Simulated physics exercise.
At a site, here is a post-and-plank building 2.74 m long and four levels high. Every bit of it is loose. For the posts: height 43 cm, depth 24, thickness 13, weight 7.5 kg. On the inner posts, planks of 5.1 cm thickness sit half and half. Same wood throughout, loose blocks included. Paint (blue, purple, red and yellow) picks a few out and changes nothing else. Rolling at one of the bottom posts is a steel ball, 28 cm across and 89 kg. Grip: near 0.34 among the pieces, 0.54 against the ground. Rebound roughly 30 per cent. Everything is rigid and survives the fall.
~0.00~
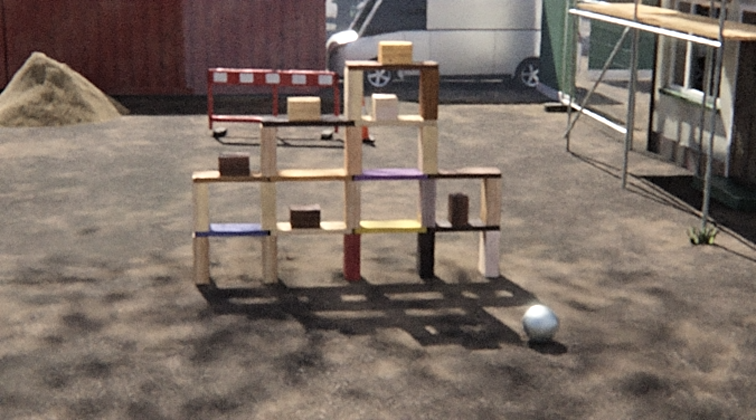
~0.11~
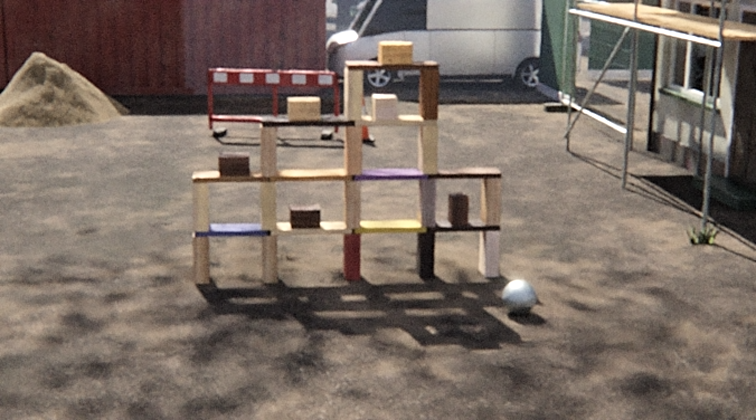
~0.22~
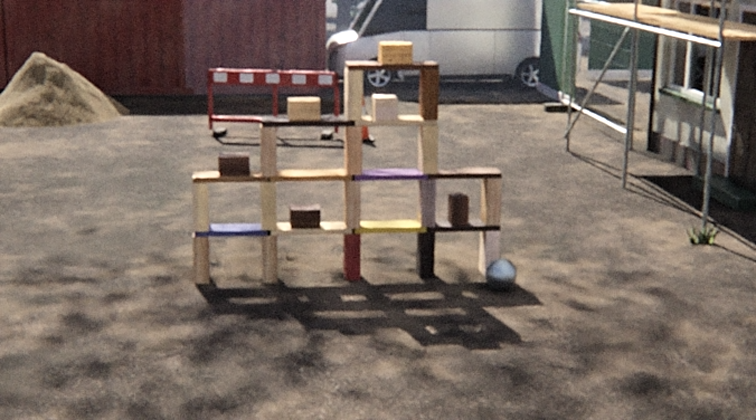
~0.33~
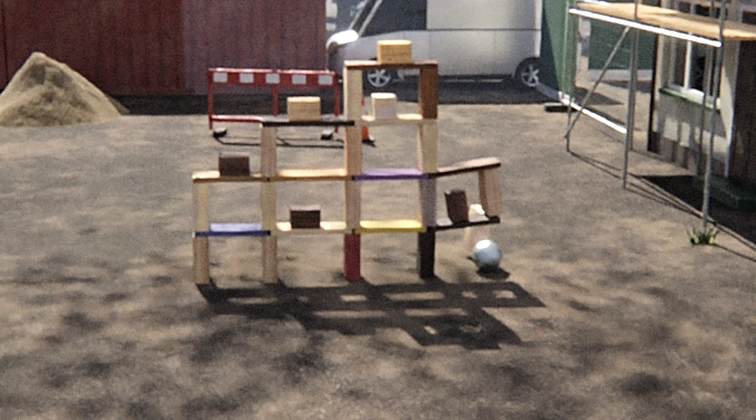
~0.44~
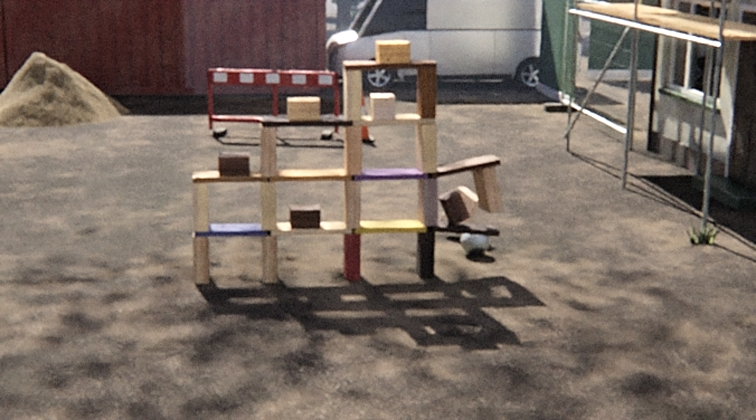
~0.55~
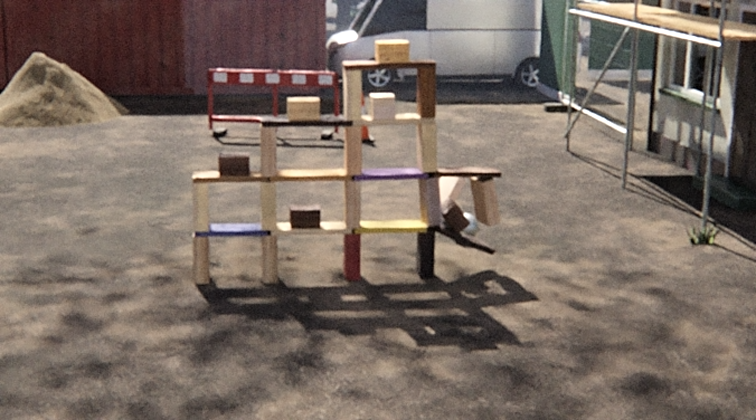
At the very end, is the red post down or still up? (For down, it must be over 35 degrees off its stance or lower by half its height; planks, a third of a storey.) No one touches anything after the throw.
At the very end the red post is still up.
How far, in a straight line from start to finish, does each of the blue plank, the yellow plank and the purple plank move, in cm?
The blue one ends 0 cm from where it began, the yellow one 0 cm, and the purple one 40 cm.
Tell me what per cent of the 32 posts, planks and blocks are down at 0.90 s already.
By then 15 %.
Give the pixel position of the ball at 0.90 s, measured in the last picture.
Check around pixel (436, 190).
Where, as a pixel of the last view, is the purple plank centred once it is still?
End point in last frame: Roughly (399, 222).
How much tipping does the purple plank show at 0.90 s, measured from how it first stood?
My estimate is close to 0°.
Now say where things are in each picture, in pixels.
In the first picture (places mark the middle of the side facing us), ball (541, 324) 1.52 m from contact, 5.8 m/s; red post (353, 257); yellow plank (389, 224); blue plank (231, 227); nothing disturbed.
Ball (520, 297) 87 cm from contact, 5.8 m/s; red post (353, 257), in the second picture.
Ball (501, 274) 23 cm from contact, 5.8 m/s; red post (353, 257), in the third picture.
Ball (487, 256) after contact, 4.7 m/s; red post (354, 257); steepest lean 11°, the post at (472, 231); 6 disturbed, none down, in the fourth picture.
Ball (475, 241) after contact, 4.8 m/s; red post (354, 257); 11 disturbed, none down, in the fifth picture.
Ball after contact, 4.8 m/s; red post (354, 257); purple plank (391, 177); blue plank (231, 227); steepest lean 37°, the block at (457, 219); 2 of the 32 pieces down, 12 disturbed in all, in the sixth picture.
After 0.90 s, ball still moving; 5 of the 32 pieces down; red post unmoved; purple plank shifted 24 mm.
After 1.78 s, ball still moving; 7 of the 32 pieces down; red post unmoved; purple plank leaning 14°.
After 2.34 s, ball still moving; 14 of the 32 pieces down; red post unmoved; purple plank leaning 15°, 39 cm lower.
After 2.96 s, ball still moving; 17 of the 32 pieces down; red post unmoved; purple plank 43 cm lower.
At rest (4.5 s), ball rolling away; 17 of the 32 pieces down; red post unmoved; purple plank 43 cm lower; yellow plank shifted 15 mm. As the last picture would show them, middles, red post near (352, 254), purple plank near (399, 222).
